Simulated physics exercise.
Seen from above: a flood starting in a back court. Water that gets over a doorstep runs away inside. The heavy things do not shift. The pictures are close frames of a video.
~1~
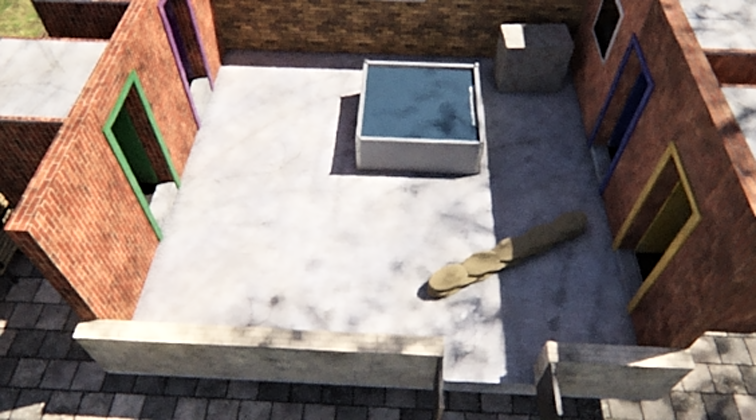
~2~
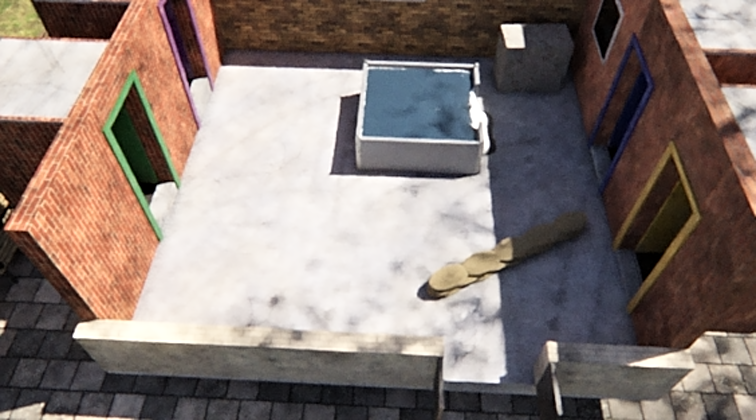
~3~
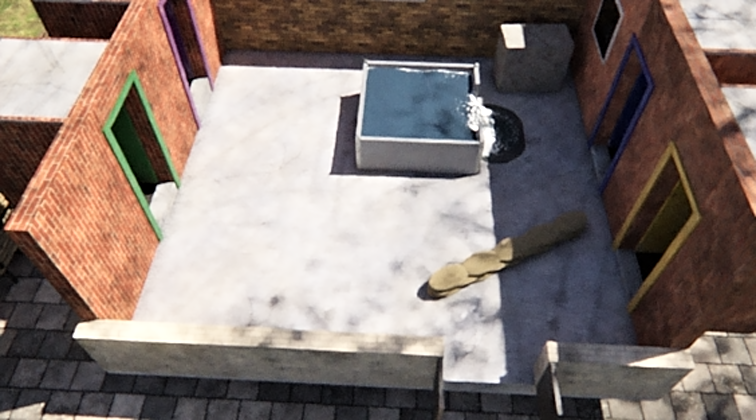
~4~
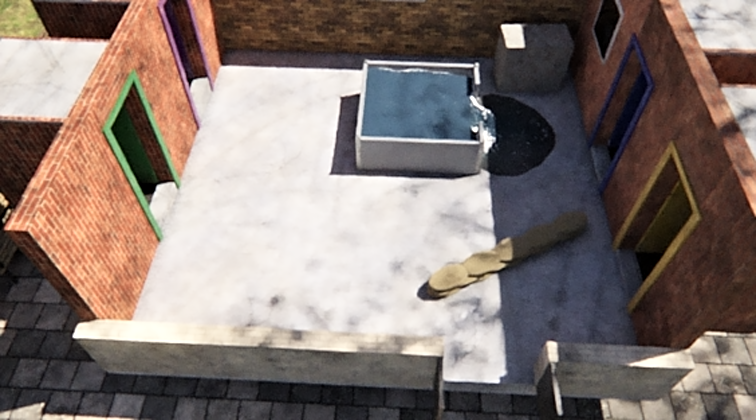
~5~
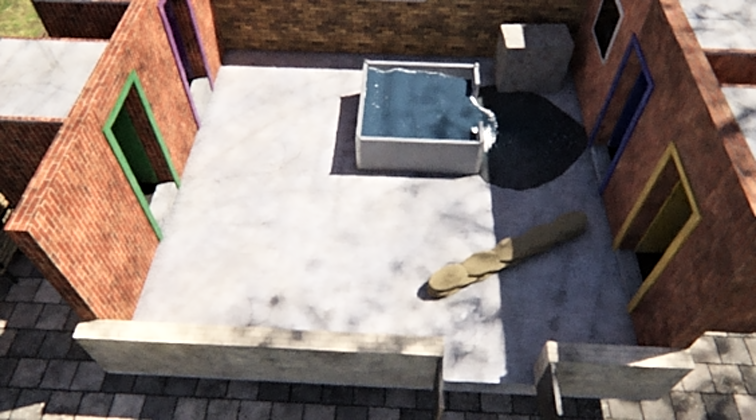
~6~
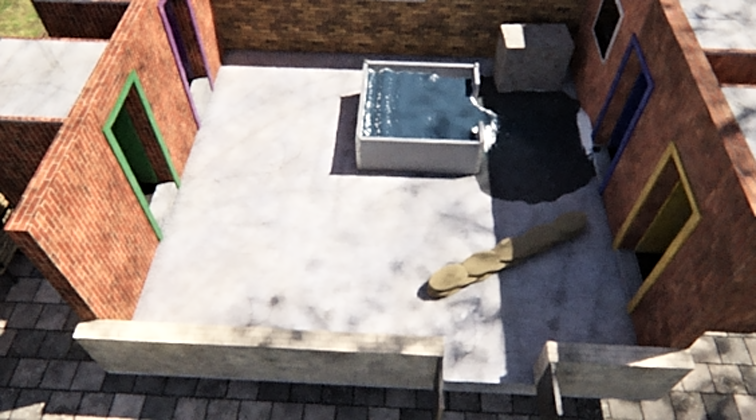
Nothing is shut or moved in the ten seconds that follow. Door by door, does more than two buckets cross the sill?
In the end: The green door holds within the limit; the yellow door holds within the limit; the purple door holds within the limit; the blue door floods.
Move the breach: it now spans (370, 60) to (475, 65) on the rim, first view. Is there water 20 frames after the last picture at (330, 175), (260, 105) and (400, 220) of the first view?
In that order: Dry, awash, dry.
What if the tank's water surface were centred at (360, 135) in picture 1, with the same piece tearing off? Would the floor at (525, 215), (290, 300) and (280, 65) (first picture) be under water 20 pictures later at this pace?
One after the other: Wet, not flooded, free of water.
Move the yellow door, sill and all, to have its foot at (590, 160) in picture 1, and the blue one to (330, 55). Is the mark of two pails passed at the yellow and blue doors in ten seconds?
One by one: Yellow door floods, blue door stays under.
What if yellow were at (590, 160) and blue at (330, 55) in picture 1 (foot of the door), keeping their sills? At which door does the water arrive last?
It is the one in green.
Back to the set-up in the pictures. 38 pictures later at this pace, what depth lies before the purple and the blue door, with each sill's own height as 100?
About 20 and 110 per cent.
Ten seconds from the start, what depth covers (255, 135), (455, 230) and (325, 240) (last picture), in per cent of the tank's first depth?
About 6, 4 and 4 per cent.
A moment on, water covers 15 % of the floor; the green door not reached, the yellow door not reached, the purple door not reached, the blue door over two buckets in.
Next, water covers 20 % of the floor; the green door not reached, the yellow door wet at the sill, nothing in, the purple door not reached, the blue door far over two buckets in.
Then, water covers 35 % of the floor; the green door not reached, the yellow door wet at the sill, nothing in, the purple door not reached, the blue door far over two buckets in.
Later, water covers 65 % of the floor; the green door not reached, the yellow door wet at the sill, nothing in, the purple door wet at the sill, nothing in, the blue door far over two buckets in.
In the end, water covers 90 % of the floor; the green door wet at the sill, nothing in, the yellow door wet at the sill, nothing in, the purple door wet at the sill, nothing in, the blue door far over two buckets in.
